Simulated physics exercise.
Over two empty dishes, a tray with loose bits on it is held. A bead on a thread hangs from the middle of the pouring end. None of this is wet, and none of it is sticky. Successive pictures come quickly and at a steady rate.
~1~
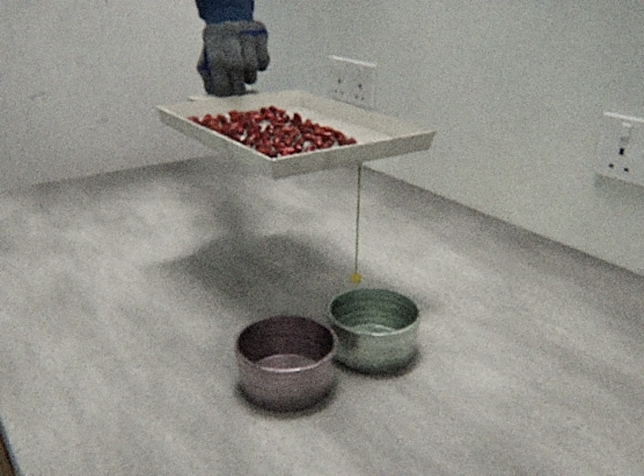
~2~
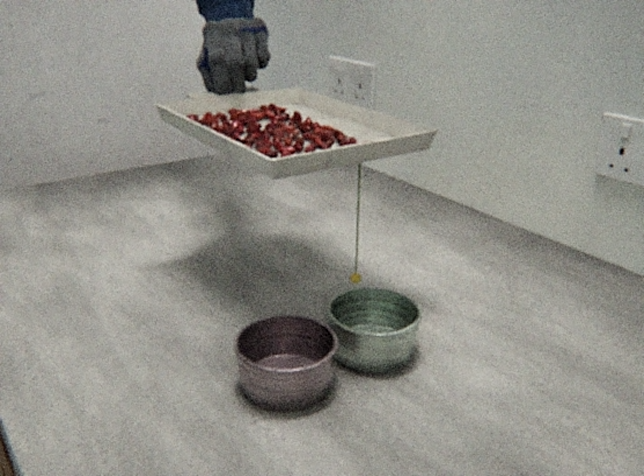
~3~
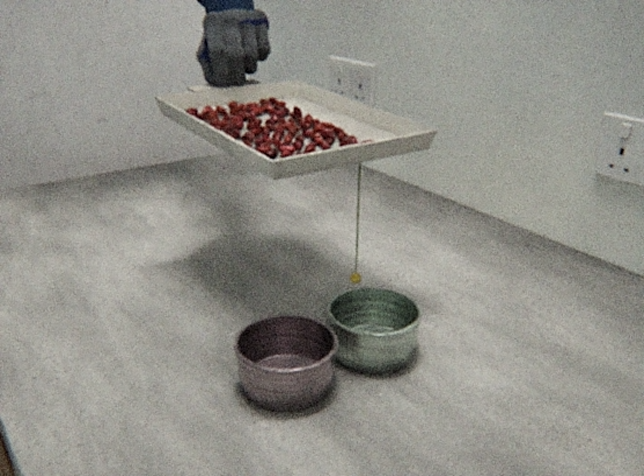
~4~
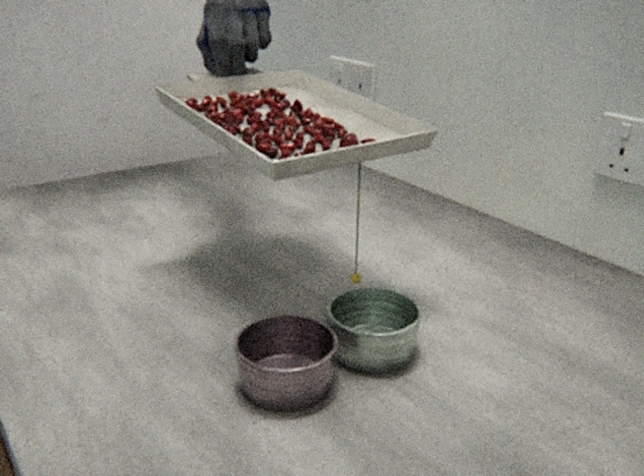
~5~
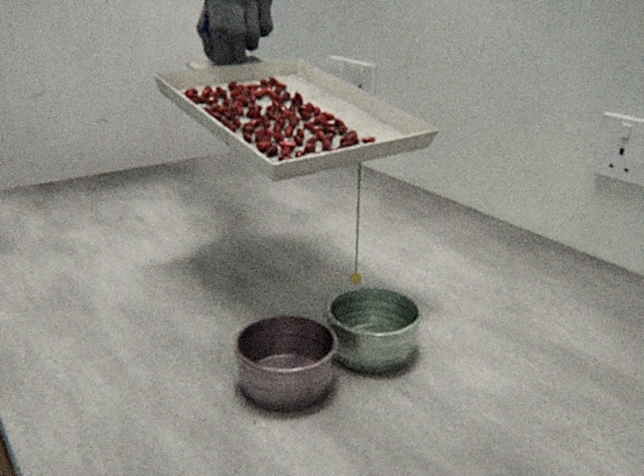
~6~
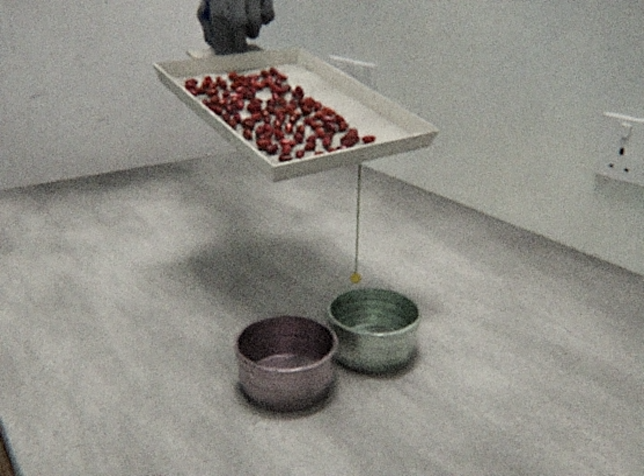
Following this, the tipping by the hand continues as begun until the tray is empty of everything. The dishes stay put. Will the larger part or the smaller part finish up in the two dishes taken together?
The larger part does.
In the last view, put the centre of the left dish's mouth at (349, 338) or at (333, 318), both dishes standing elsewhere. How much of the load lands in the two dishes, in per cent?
70 %, 40 %.
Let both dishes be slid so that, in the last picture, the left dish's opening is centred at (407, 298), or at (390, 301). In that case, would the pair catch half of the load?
At place one the minor share; at place two the minor share.
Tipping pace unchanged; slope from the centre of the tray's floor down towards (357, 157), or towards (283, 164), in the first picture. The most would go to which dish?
1: The dish to the right. 2: The dish to the left.
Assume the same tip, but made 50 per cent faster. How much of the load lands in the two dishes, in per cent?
Something like 70 percent, give or take.
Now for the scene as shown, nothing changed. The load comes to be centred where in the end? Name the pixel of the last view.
Somewhere around (325, 374) in the final view.
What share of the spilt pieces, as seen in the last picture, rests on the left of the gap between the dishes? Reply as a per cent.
It works out to some 10 per cent.
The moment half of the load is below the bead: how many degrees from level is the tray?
Around 105°, give or take.
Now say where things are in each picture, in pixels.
Corners of the pouring end at (274, 157) and (430, 130), level; middle of the load at (269, 132), kidney beans; left dish at (314, 383); right dish at (403, 346); bead on its thread at (356, 278), in the first frame.
Corners of the pouring end at (274, 158) and (430, 130), level; middle of the load at (269, 131), in the second frame.
Corners of the pouring end at (274, 158) and (431, 130), tipped barely, lowest at the left corner; middle of the load at (269, 127), in the third frame.
Corners of the pouring end at (275, 160) and (431, 129), tipped a little, lowest at the left corner; middle of the load at (269, 121), in the fourth frame.
Corners of the pouring end at (275, 161) and (432, 129), tipped a little, lowest at the left corner; middle of the load at (269, 115), in the fifth frame.
Corners of the pouring end at (275, 162) and (433, 129), tipped a little, lowest at the left corner; middle of the load at (270, 109); left dish at (314, 383); right dish at (403, 346), in the sixth frame.
Soon, tray tipped steeply; all on the tray.
A while on, tray tipped right over; nearly all on the tray; a stray few in the left dish; a stray few in the air.
Towards the end, tray tipped past a quarter turn; about a third in the left dish; about a quarter in the right dish; about a third outside both.
Finally, tray tipped past a quarter turn; about a third in the left dish; about a quarter in the right dish; about a third outside both.
